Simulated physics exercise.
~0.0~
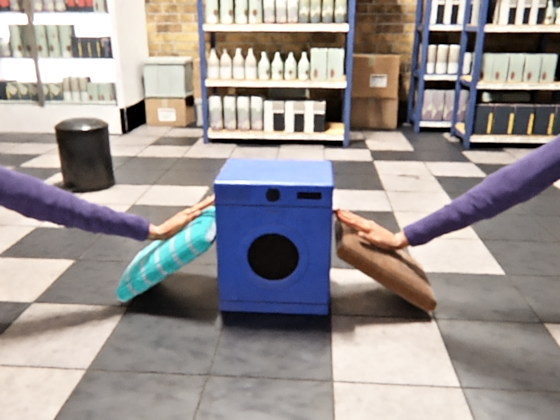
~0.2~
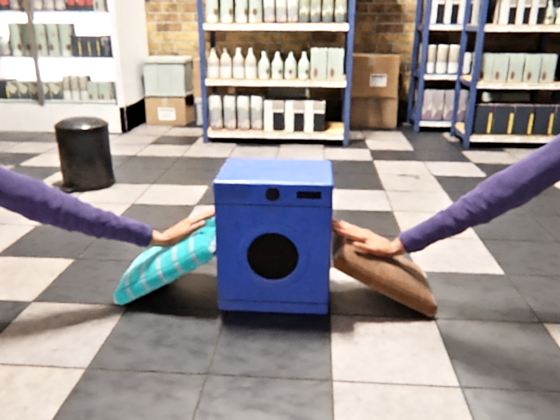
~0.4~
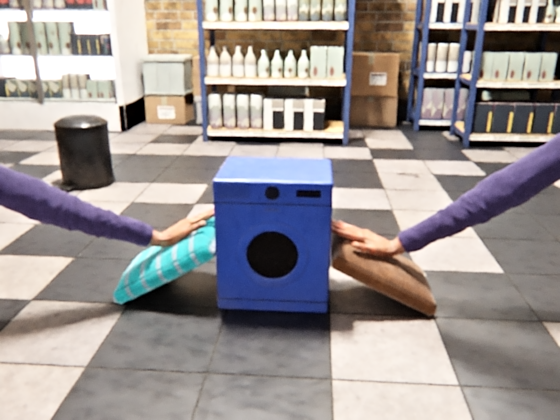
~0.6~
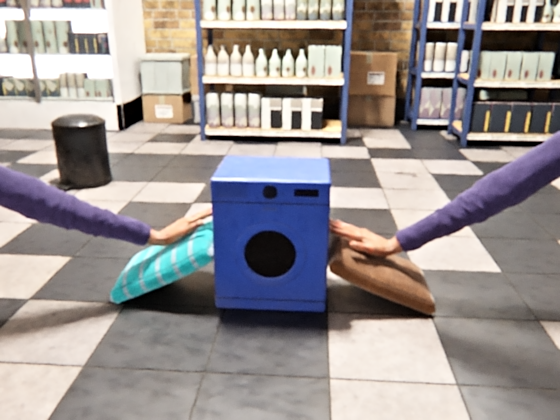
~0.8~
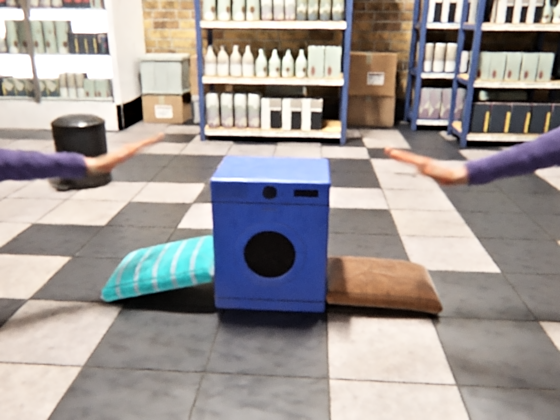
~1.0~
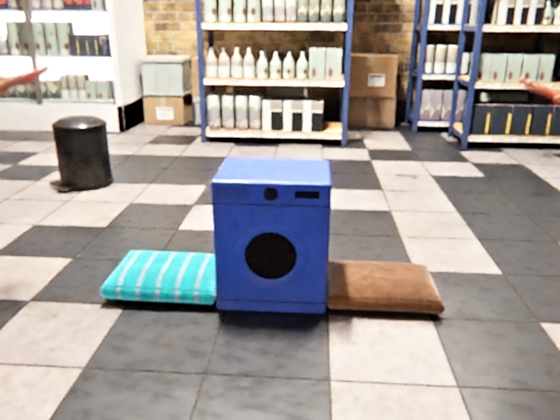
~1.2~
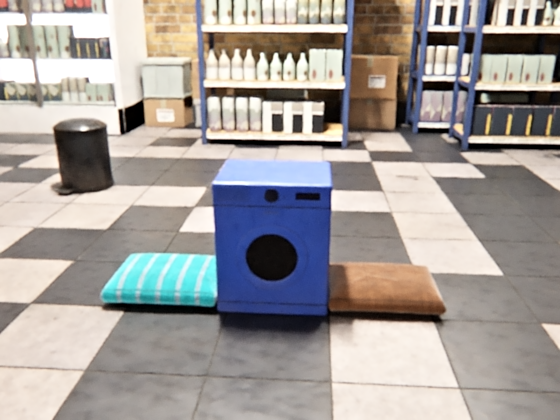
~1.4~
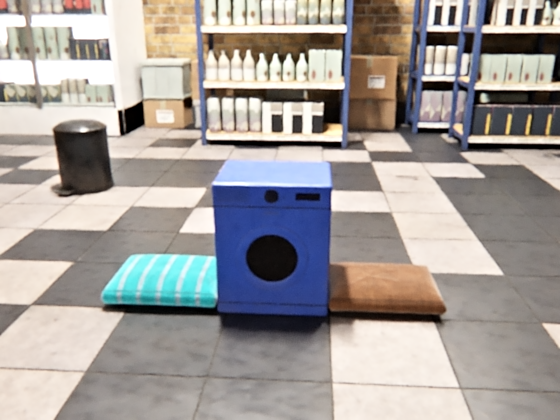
Two hands release a turquoise pillow and brown soft bag, which slump flat beside a blue machine.
